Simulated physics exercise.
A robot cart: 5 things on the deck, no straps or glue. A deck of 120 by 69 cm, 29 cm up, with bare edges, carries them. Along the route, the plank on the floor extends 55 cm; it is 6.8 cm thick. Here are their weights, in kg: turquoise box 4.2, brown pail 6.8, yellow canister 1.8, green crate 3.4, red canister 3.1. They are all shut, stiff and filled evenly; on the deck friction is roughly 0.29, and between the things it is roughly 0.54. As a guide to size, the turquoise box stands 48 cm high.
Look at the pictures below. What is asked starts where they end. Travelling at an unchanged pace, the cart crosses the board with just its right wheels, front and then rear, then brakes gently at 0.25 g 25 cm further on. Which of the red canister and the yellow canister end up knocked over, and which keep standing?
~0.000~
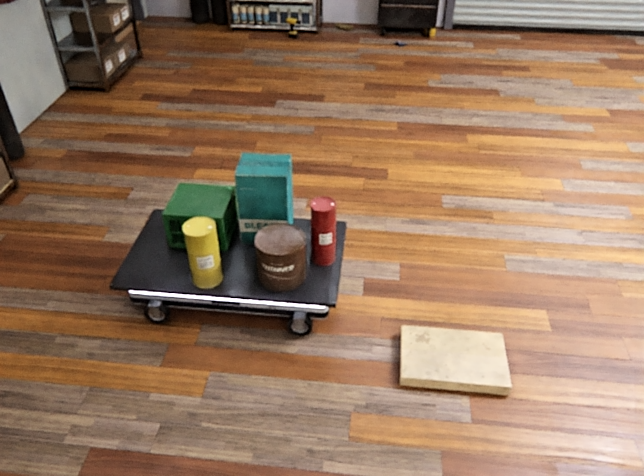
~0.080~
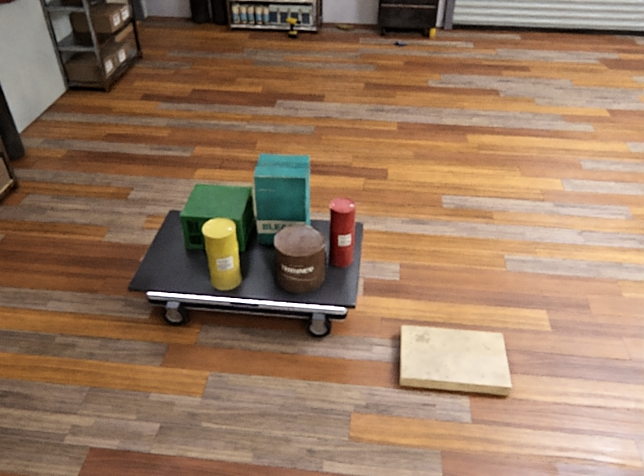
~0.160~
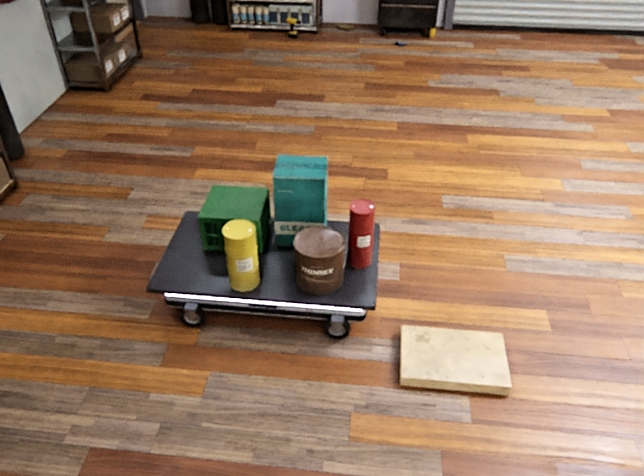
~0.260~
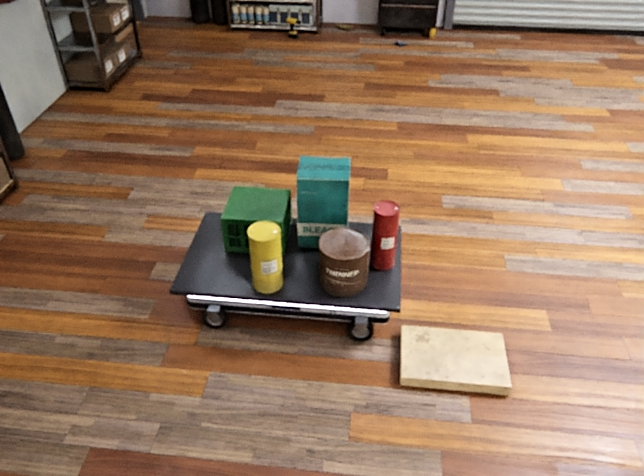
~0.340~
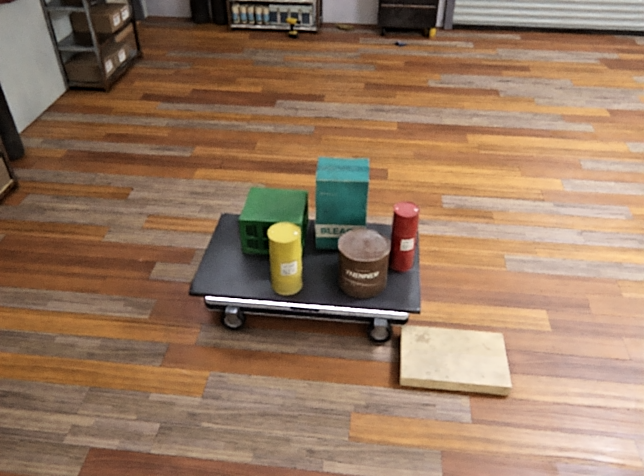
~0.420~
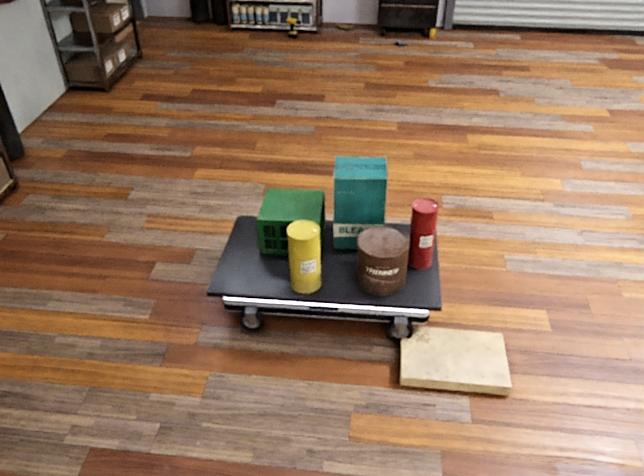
In the end my guess is the red canister comes down; my guess is the yellow canister comes down.
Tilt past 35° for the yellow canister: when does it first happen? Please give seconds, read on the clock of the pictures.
Near 0.9 s.
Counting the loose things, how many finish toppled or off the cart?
2 of them.
After 0.72 s, cart 94 cm along; red canister 29° off upright near (480, 224); yellow canister 24° off upright near (369, 249); brown pail moved 7 cm.
After 1.22 s, cart 159 cm along; red canister on its side near (588, 238); yellow canister 58° off upright near (470, 244); brown pail moved 9 cm.
After 1.92 s, cart 242 cm along; red canister now off the cart; yellow canister on its side near (598, 274); brown pail moved 10 cm.
In the end (2.7 s), off the cart and tipped over, red canister; toppled on the deck, yellow canister; the other 3 under 10 cm from the start. At the end, from the last picture's camera, yellow canister near (620, 273).
